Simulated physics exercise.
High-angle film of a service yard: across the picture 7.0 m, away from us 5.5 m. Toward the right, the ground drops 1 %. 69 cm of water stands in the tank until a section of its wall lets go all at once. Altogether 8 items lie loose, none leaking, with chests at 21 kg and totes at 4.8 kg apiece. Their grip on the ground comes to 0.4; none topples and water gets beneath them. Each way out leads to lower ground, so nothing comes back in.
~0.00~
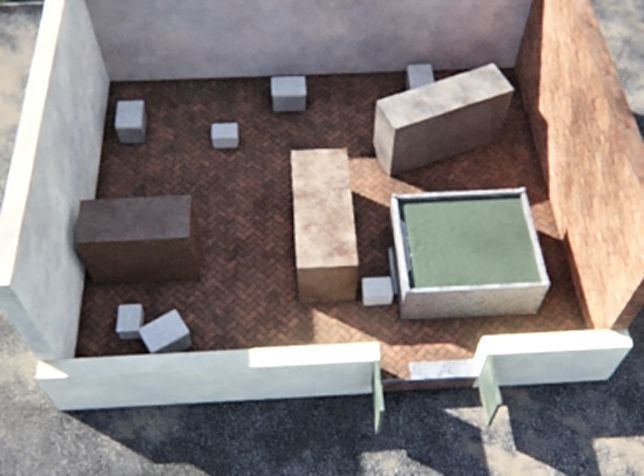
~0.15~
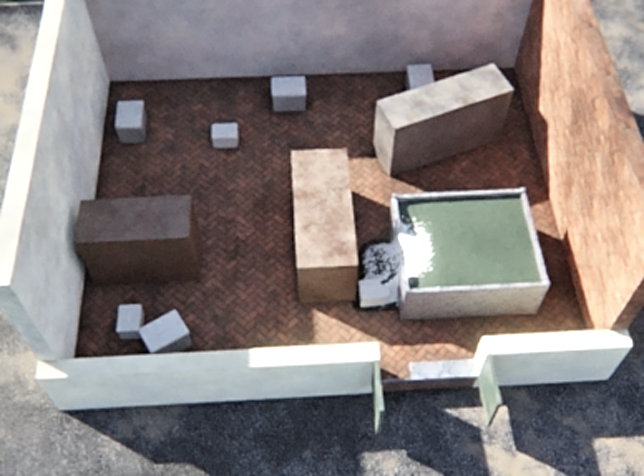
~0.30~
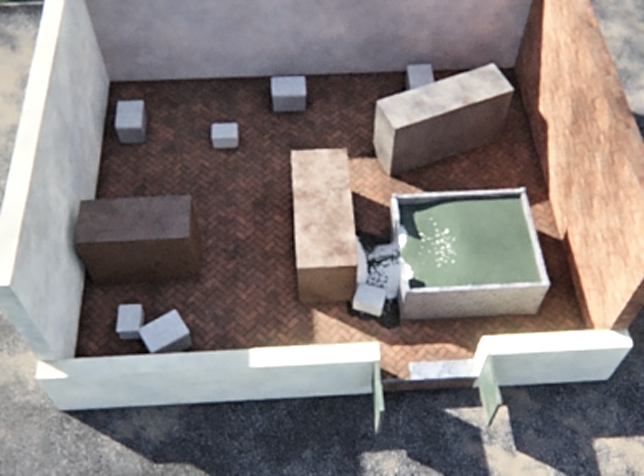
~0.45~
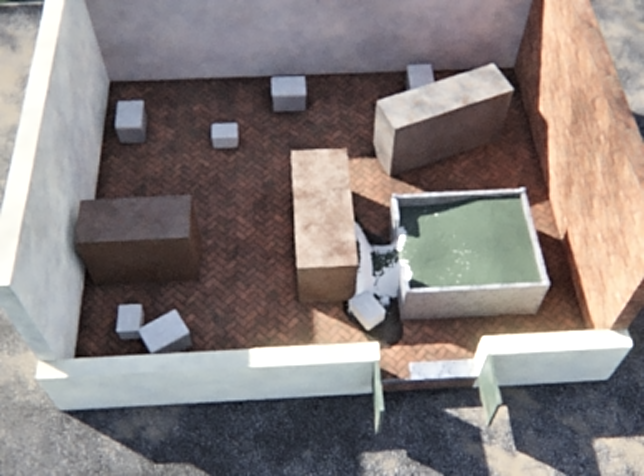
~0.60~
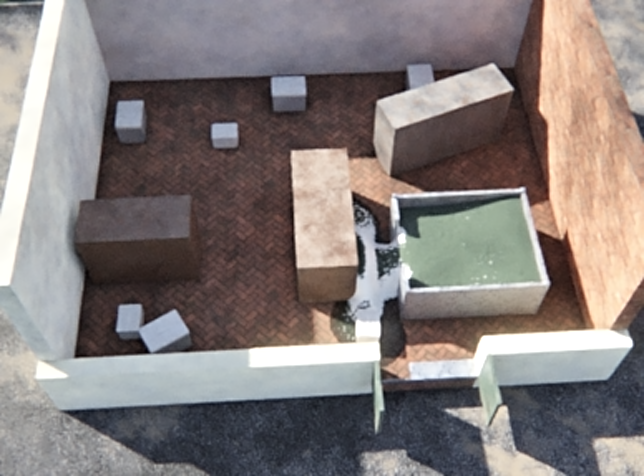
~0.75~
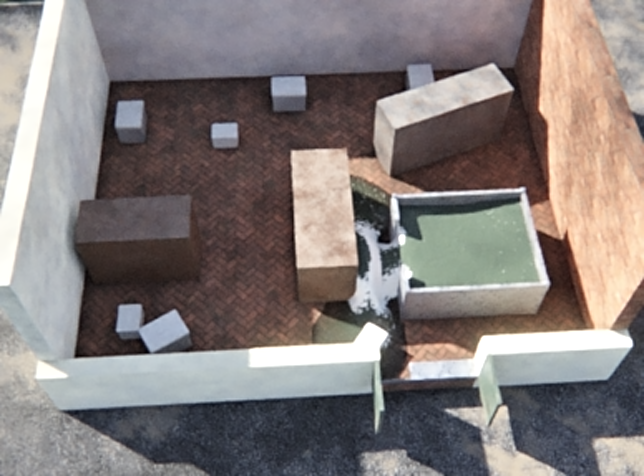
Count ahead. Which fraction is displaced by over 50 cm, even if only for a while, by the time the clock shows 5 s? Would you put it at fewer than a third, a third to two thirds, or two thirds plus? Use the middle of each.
Looks like the lowest band.
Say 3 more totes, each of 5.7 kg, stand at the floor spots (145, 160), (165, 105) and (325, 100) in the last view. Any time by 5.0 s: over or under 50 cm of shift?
In that order: Less, less, past it.
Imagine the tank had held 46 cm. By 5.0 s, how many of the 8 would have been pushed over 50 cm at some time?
1.
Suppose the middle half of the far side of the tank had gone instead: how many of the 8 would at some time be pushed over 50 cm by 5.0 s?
That gives 3 of them.
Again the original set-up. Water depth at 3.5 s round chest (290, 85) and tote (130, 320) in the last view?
First about 5 cm, second about 4 cm.
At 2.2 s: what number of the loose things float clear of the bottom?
At that instant the tally stands at 0.
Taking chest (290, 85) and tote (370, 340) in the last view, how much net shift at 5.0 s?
In turn: 0 cm, washed out.
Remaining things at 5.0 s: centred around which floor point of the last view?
Mean position approx. (257, 169).
After 1.1 s 1 of 8 are over 50 cm from their spots; 1 afloat.
After 2.2 s 1 of 8 are over 50 cm from their spots; 0 afloat.
After 3.5 s 1 of 8 are over 50 cm from their spots; 0 afloat.
After 5.0 s 1 of 8 are over 50 cm from their spots, and 1 have been at some point; 1 afloat.
